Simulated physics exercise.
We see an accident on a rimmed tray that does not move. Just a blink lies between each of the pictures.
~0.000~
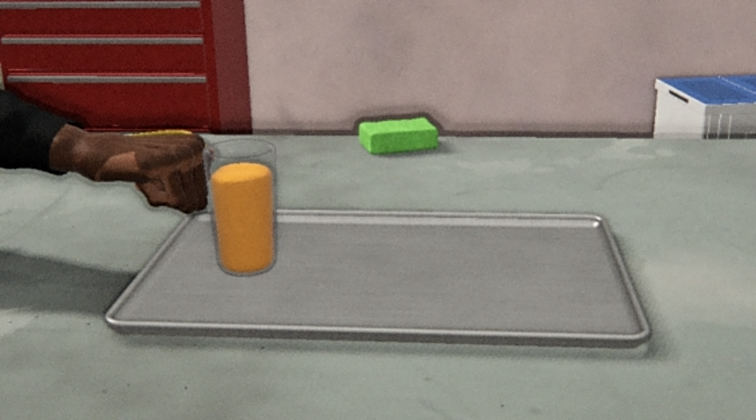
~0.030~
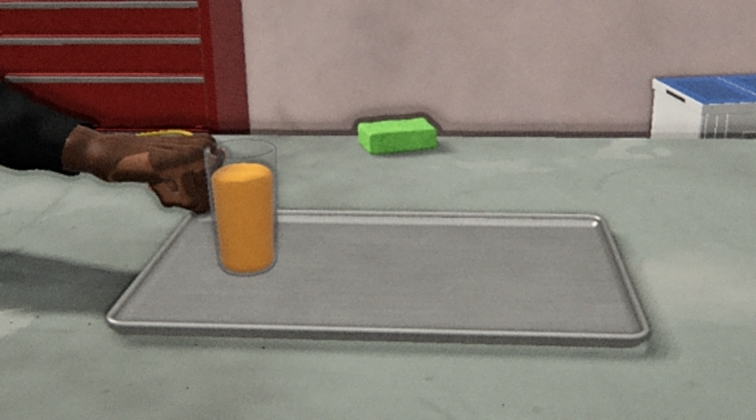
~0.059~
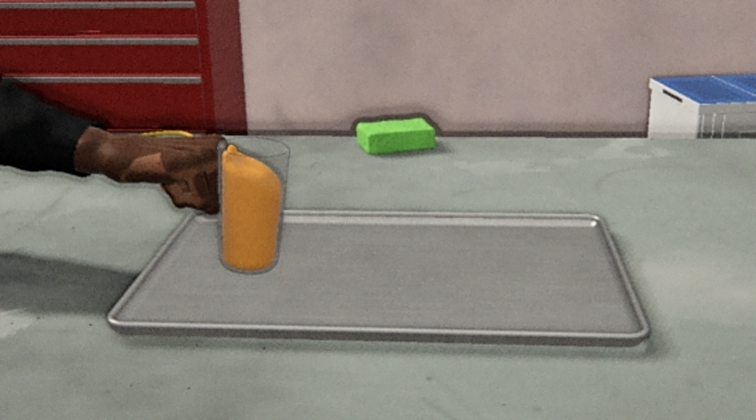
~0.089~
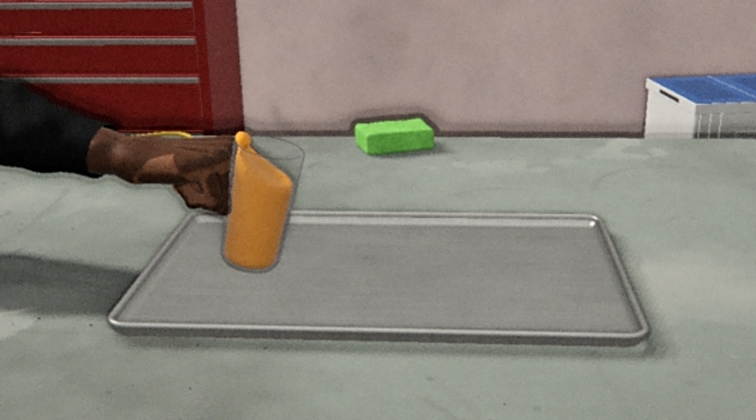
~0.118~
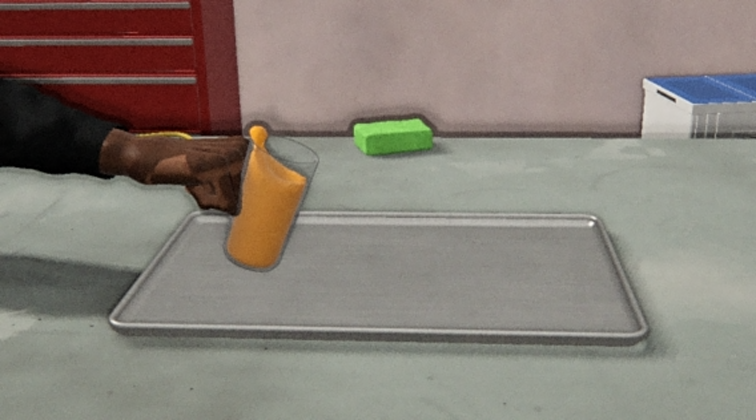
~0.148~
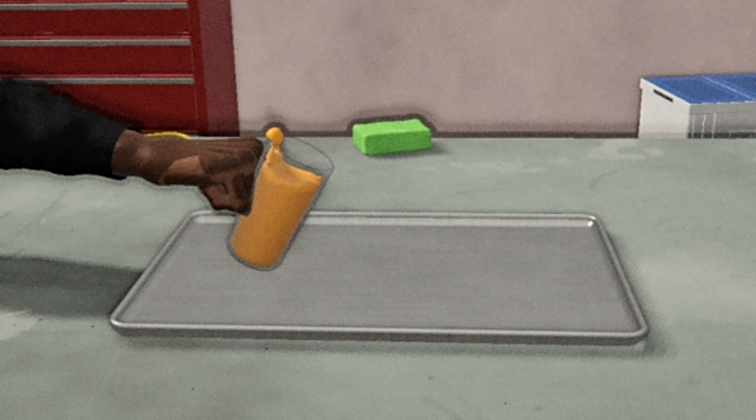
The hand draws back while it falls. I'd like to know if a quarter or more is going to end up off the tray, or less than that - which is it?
Turns out the tray loses more than a quarter of it.
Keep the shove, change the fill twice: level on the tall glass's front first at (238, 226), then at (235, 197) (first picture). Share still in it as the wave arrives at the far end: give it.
The first fill keeps 45 percent and the second keeps 50 percent.
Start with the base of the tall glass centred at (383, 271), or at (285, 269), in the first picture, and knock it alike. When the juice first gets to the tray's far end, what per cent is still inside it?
About 75 % and 50 %.
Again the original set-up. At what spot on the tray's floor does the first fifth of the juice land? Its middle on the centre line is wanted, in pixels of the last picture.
Landing point, centre line: Approx. (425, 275).
A moment on, the tall glass lies on its side and 92 per cent is in the glass, 1 on the tray and 7 above or beyond its rim.
Next, the tall glass lies on its side and 49 per cent is in the glass, 42 on the tray and 10 above or beyond its rim.
Then the tall glass lies on its side and 29 per cent is in the glass, 56 on the tray and 15 above or beyond its rim.
Later the tall glass lies on its side and 16 per cent is in the glass, 41 on the tray and 44 above or beyond its rim.
In the end 57 per cent is held by tray and glass, 43 is off the tray.
